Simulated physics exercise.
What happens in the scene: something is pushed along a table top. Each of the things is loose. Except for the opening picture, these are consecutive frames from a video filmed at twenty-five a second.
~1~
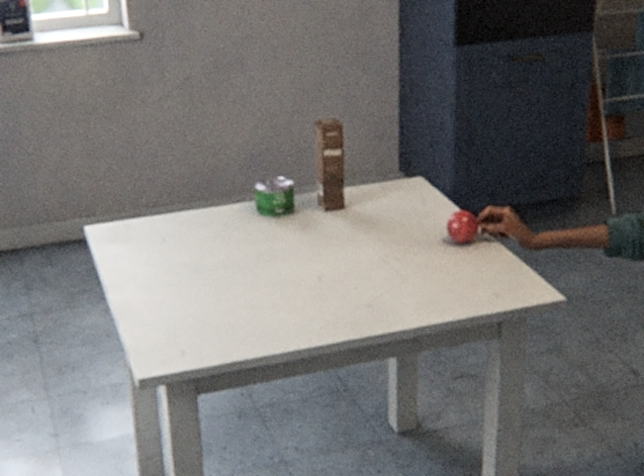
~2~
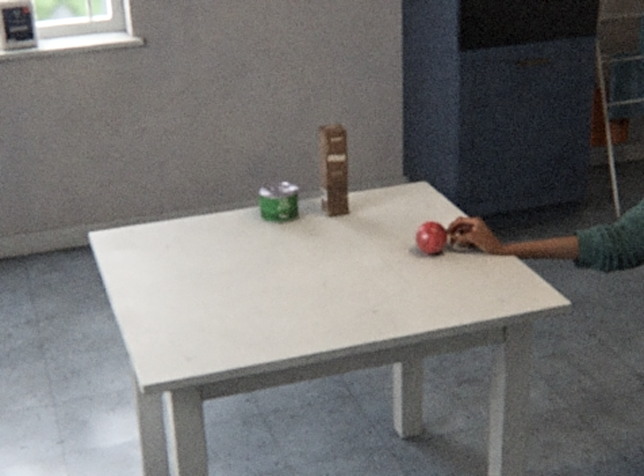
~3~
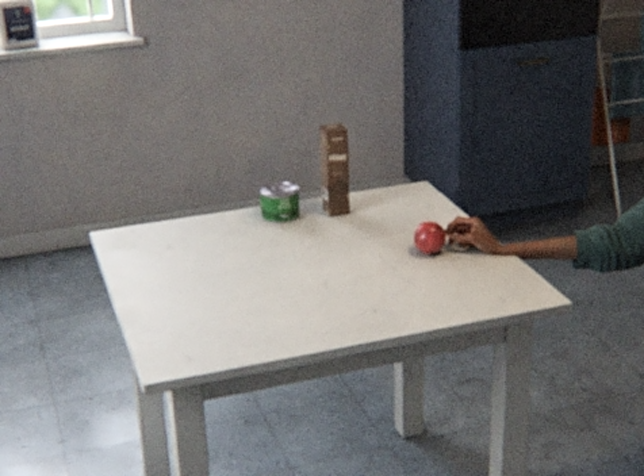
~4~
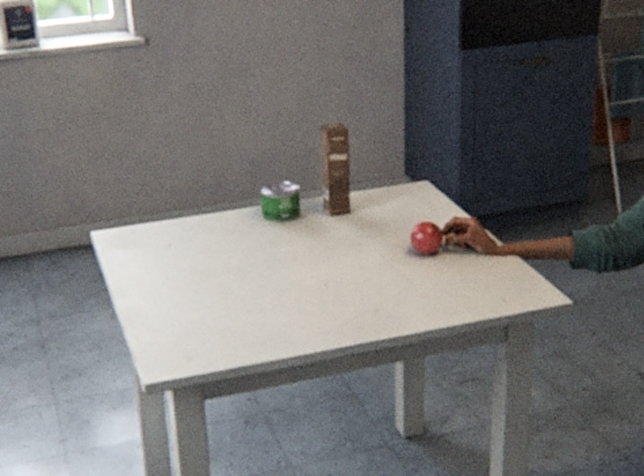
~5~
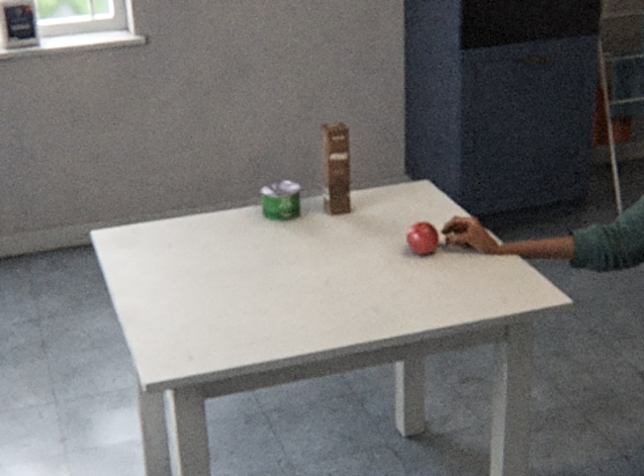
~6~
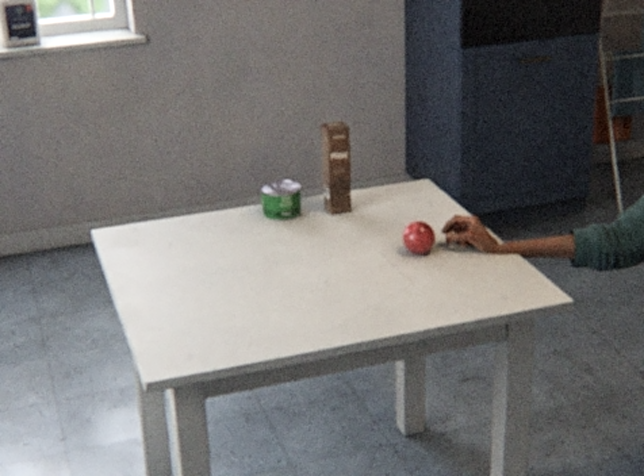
On a white table near a green tin and a tall brown box, a hand pushed a red apple to the left, then stayed still as the apple rolled slightly away from the fingers.
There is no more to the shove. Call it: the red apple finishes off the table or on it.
On it.
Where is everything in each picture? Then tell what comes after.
Under the hand; red apple (463, 227), in the first frame.
Under the hand; red apple (432, 238), in the second frame.
Under the hand; red apple (430, 238), in the third frame.
Red apple (427, 238), in the fourth frame.
Red apple (423, 238), in the fifth frame.
Red apple (419, 238) rolled a little, in the sixth frame.
Then, 0.20 s after the last picture, red apple rolled about its own width near (400, 241).
Then, 0.40 s after the last picture, red apple rolled about its own width near (383, 244).
Then, 0.70 s after the last picture, red apple rolled well along near (363, 247).
Then, 1.00 s after the last picture, red apple rolled well along near (350, 249).
At rest, moved from the start, red apple. Seen from the same camera at the end, red apple near (342, 251).
